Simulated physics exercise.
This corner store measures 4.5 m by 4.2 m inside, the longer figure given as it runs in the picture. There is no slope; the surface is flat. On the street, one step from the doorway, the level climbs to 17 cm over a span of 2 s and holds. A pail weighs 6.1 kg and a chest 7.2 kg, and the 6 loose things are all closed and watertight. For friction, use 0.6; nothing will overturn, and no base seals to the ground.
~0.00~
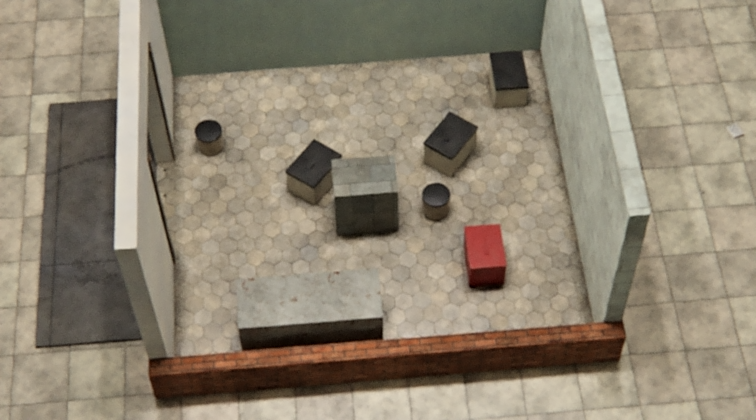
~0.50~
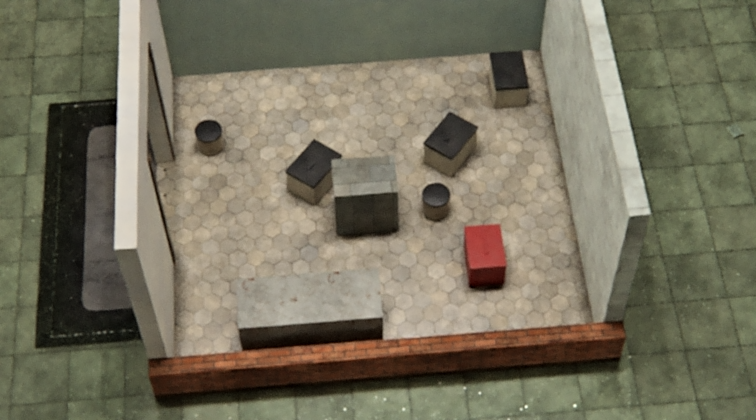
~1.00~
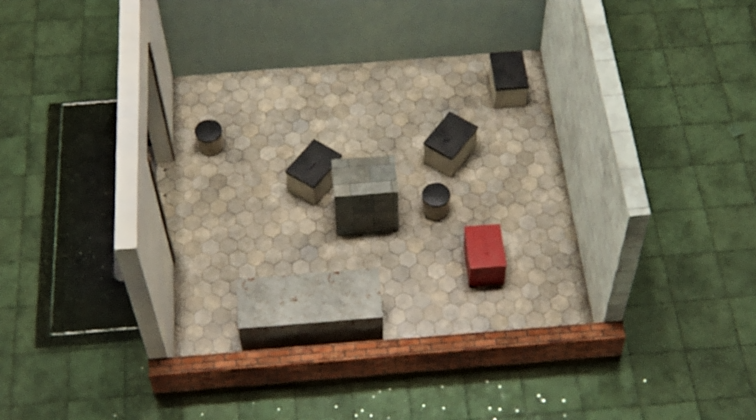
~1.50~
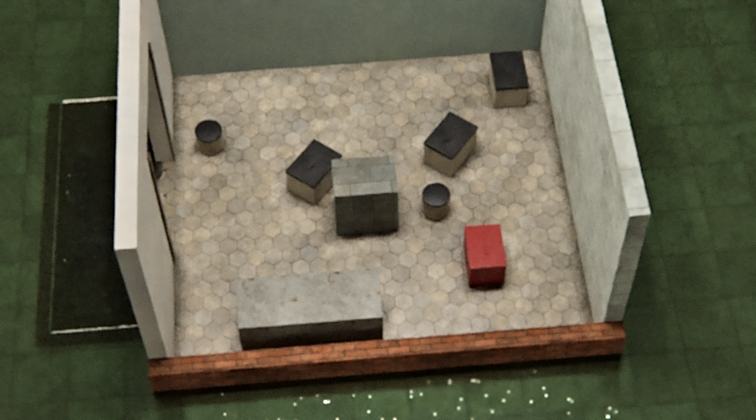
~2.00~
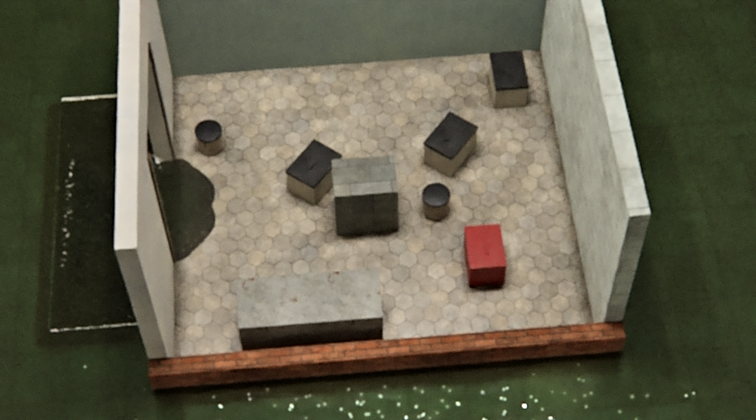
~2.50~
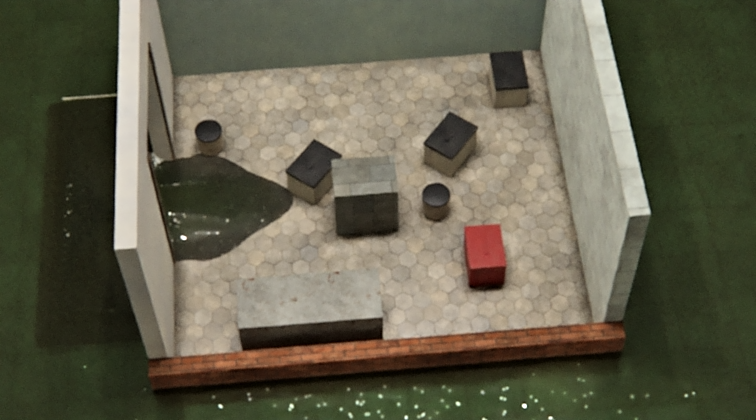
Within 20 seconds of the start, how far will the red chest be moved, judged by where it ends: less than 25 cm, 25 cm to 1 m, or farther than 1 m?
Prediction: It relocates a short stretch.
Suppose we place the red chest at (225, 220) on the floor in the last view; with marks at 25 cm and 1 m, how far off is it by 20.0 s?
I'd say it goes a long distance.
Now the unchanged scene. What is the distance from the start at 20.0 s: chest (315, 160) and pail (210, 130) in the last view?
Shifts: 150 cm / 100 cm.
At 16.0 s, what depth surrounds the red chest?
Depth: About 11 cm.
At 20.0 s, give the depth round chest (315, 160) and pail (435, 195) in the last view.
About 12 and 12 cm.
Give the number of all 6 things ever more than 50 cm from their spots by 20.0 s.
That makes 6.
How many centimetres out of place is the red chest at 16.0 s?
I'd guess some 100 cm by then.
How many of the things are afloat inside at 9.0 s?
I get 4.
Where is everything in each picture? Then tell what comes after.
The red chest at (485, 246), on the bottom; 0.0 m2 under water; 0 of 6 have shifted, in the first picture.
The red chest at (485, 246), on the bottom; 0.0 m2 under water; 0 of 6 have shifted, in the second picture.
The red chest at (485, 246), on the bottom; water covers 0.0 m2; 0 of 6 have shifted, in the third picture.
The red chest at (485, 246), on the bottom; water covers 0.0 m2; 0 of 6 have shifted, in the fourth picture.
The red chest at (485, 246), on the bottom; 0.5 m2 under water; 0 of 6 have shifted, in the fifth picture.
The red chest at (485, 246) rests on the ground; water covers 1.4 m2; 0 of 6 have shifted, in the sixth picture.
After 4.0 s the red chest is near (485, 246), 0.0 m from its start, aground; 0 afloat.
After 9.0 s the red chest is near (554, 274), 0.8 m from its start, afloat; 4 afloat.
After 16.0 s the red chest is near (430, 303), 1.0 m from its start, afloat; 5 afloat.
After 20.0 s the red chest is near (468, 286), 0.6 m from its start, afloat; 6 afloat.
